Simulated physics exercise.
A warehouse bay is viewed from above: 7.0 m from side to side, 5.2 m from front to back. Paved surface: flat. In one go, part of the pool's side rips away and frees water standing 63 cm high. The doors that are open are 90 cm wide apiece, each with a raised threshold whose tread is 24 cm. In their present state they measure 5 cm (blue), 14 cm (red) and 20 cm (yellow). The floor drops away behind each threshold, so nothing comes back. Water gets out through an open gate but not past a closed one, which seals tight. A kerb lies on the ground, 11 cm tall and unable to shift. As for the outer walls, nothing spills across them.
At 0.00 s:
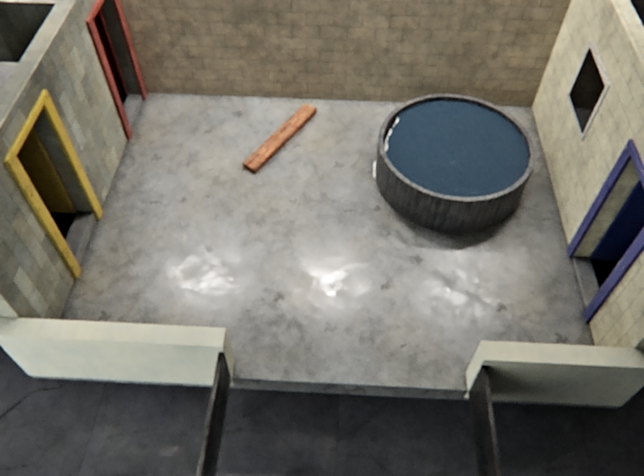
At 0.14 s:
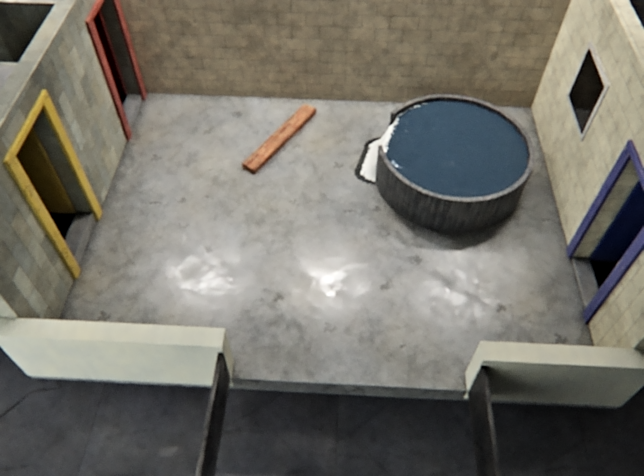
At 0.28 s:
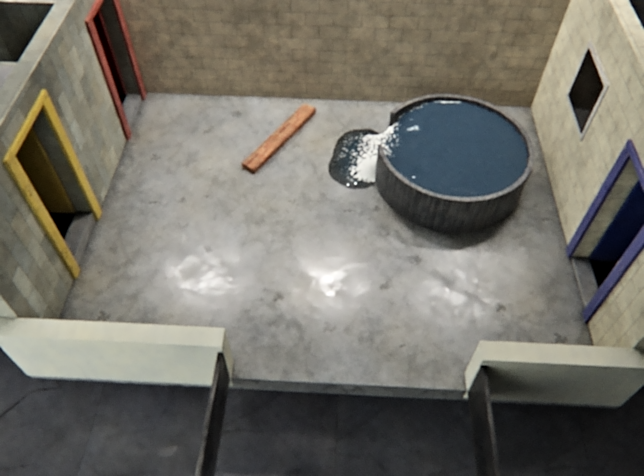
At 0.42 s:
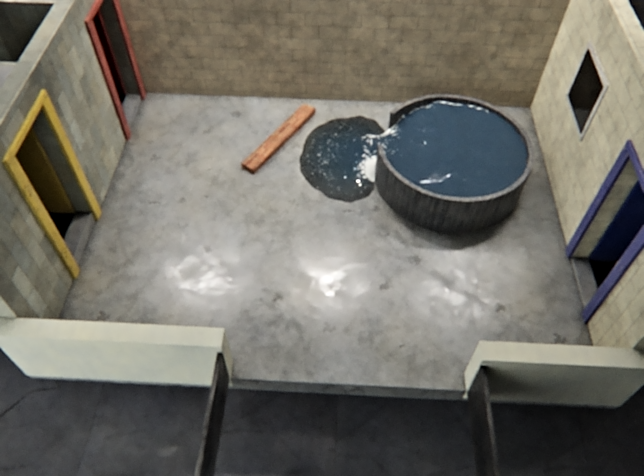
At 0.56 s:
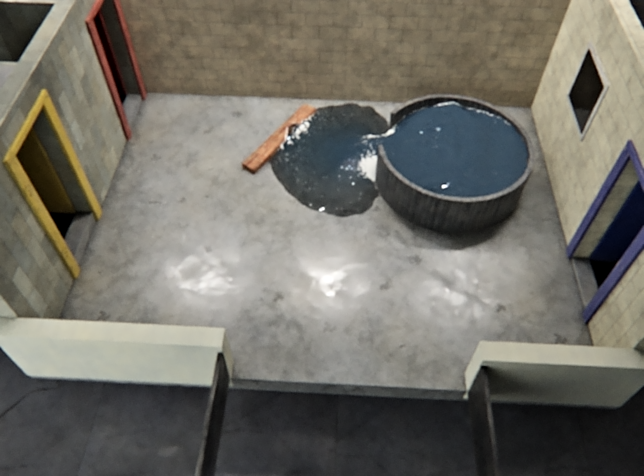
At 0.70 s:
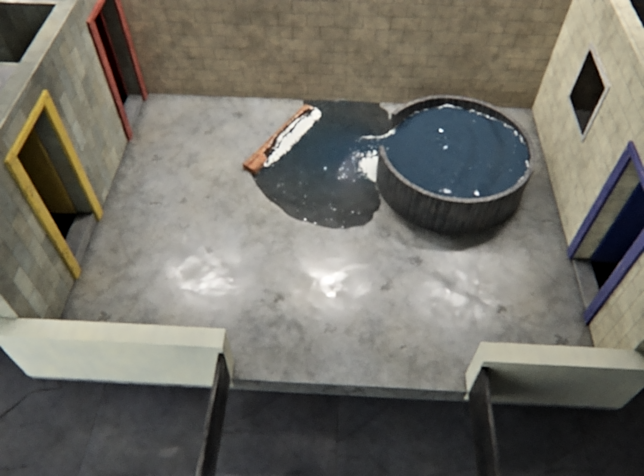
A round, dark-walled pool of blue water stands at the back right of a grey paved bay with block walls, seen from above by a still camera. A reddish-brown kerb lies left of it, with red and yellow doorways on the left and a blue one on the right. Water bursts from the pool's left side, foaming white, spreads leftward in a widening dark sheet, and reaches the kerb, frothing along it.
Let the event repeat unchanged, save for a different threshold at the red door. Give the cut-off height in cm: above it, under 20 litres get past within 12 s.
The cut-off is roughly 20 cm.
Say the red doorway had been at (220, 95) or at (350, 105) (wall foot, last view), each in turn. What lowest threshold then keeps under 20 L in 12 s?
Minimums: Roughly 7.5 cm and 11.0 cm.
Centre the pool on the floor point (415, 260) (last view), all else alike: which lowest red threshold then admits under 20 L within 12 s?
Some 12.5 cm.
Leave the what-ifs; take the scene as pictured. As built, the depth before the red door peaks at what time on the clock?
Around 2.8 seconds.
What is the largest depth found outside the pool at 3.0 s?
26 cm.
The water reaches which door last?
The answer is the blue one.
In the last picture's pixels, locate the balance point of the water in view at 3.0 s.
(341, 171) or so.
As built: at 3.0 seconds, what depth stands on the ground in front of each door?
Blue door: 0 cm; red door: 26 cm; yellow door: 13 cm.
After 1.4 s water covers 25 % of the floor, deepest (32 cm) near (374, 164); it has not reached the red door.
After 3.0 s water covers 50 % of the floor, deepest (26 cm) near (135, 125); 26 cm at the red door, 24 litres in over its 14 cm threshold.
After 12.0 s water covers 95 % of the floor, deepest (12 cm) near (155, 99); 8 cm at the red door, 59 litres in over its 14 cm threshold.
At the red door as built, the water arrived by 2.2 s and peaked near 27 cm at 2.8 s.
With a threshold of 17.5 cm, 33 litres would have come in within the 12 s; with 23.5 cm, 7 litres. So under 20 litres takes about 20 cm.
